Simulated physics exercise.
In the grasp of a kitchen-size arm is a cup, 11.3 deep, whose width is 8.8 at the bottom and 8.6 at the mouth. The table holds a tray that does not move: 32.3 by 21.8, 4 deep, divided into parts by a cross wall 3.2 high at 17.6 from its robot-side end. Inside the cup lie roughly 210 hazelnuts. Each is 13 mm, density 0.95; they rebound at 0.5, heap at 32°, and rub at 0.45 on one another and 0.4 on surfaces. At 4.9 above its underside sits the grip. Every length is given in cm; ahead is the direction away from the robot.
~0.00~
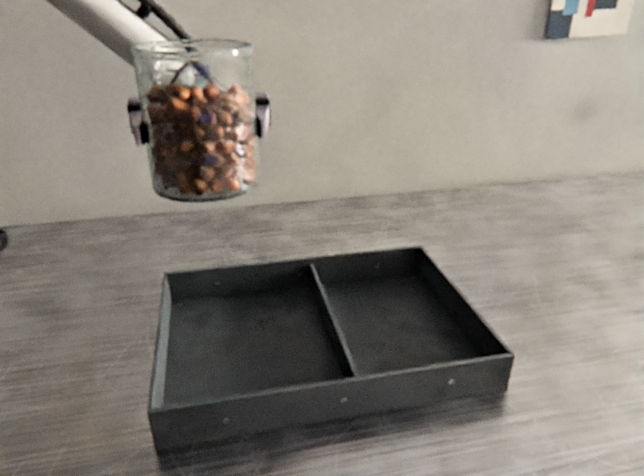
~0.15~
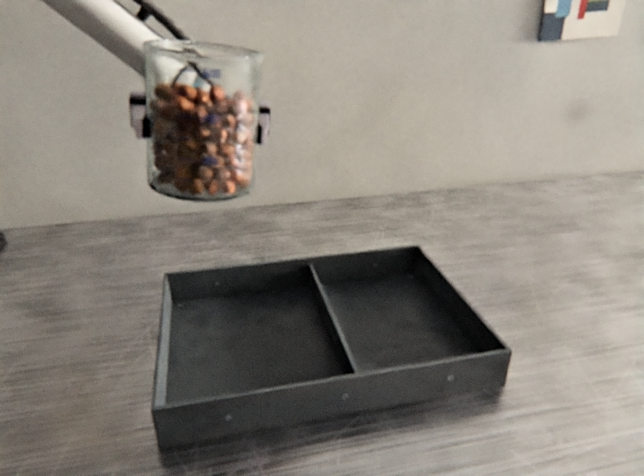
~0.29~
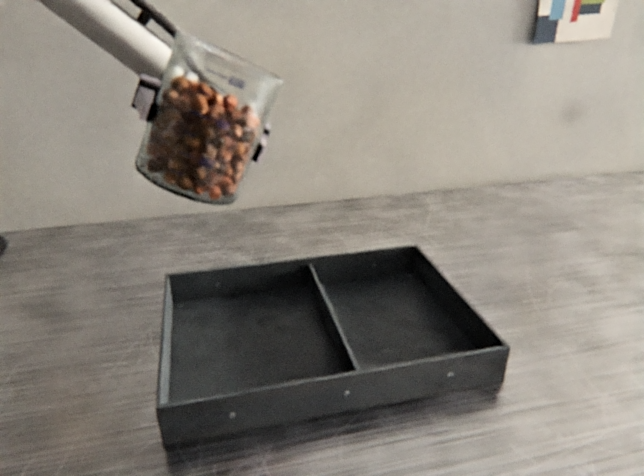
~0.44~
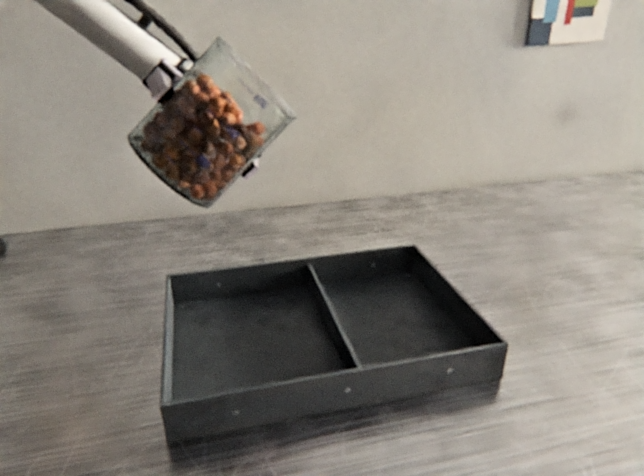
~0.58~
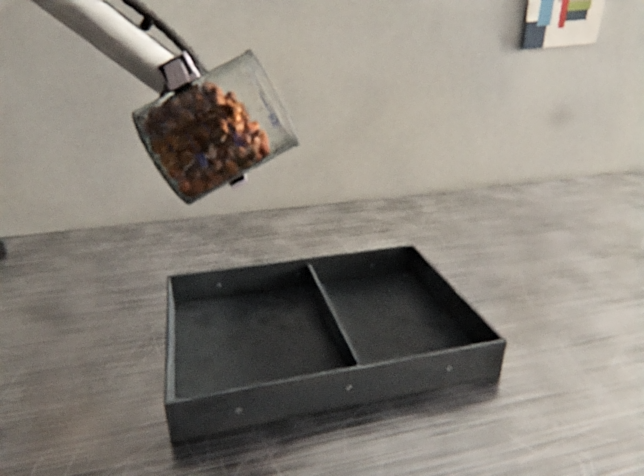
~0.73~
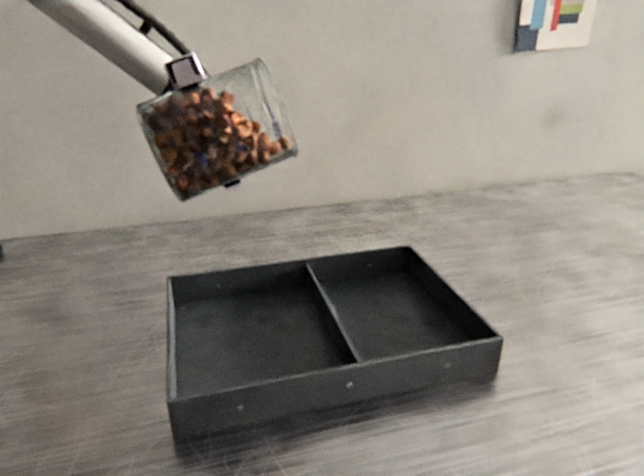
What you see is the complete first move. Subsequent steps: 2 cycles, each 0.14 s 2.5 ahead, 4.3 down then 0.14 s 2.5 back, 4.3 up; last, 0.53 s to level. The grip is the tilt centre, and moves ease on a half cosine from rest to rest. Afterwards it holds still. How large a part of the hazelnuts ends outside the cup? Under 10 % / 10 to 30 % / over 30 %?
Under 10 %.
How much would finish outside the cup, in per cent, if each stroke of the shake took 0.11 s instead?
Estimate: Close to 10 percent.
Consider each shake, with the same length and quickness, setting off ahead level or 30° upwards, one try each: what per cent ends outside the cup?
35 and 50 %.
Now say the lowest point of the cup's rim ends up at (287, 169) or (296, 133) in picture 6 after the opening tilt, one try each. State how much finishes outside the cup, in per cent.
The first try gives around 20 percent and the second around 0 percent.
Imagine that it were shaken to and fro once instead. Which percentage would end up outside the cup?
Estimate for that case: 0 %.
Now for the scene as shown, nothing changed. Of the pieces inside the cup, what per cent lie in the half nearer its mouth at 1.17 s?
Mouth half: Close to 35 per cent.
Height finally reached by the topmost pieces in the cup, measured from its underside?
About 11.0 cm.
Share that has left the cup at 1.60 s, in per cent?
Around 5 % has gone out so far.
By 1.17 s, tilted 72° forward, highest piece 23 above the table; 211 in the cup, 1 in the far-side part.
By 1.60 s, tilted 26° forward, highest piece 29 above the table; 206 in the cup, 3 in the robot-side part, 2 in the far-side part, 1 in flight or on a rim.
By 2.02 s, level, highest piece 31 above the table; 206 in the cup, 4 in the robot-side part, 2 in the far-side part.
By 3.07 s, level, highest piece 31 above the table; 206 in the cup, 4 in the robot-side part, 2 in the far-side part.
Final count, 206 in the cup, 4 in the robot-side part, 2 in the far-side part. That is 3 % outside the cup.
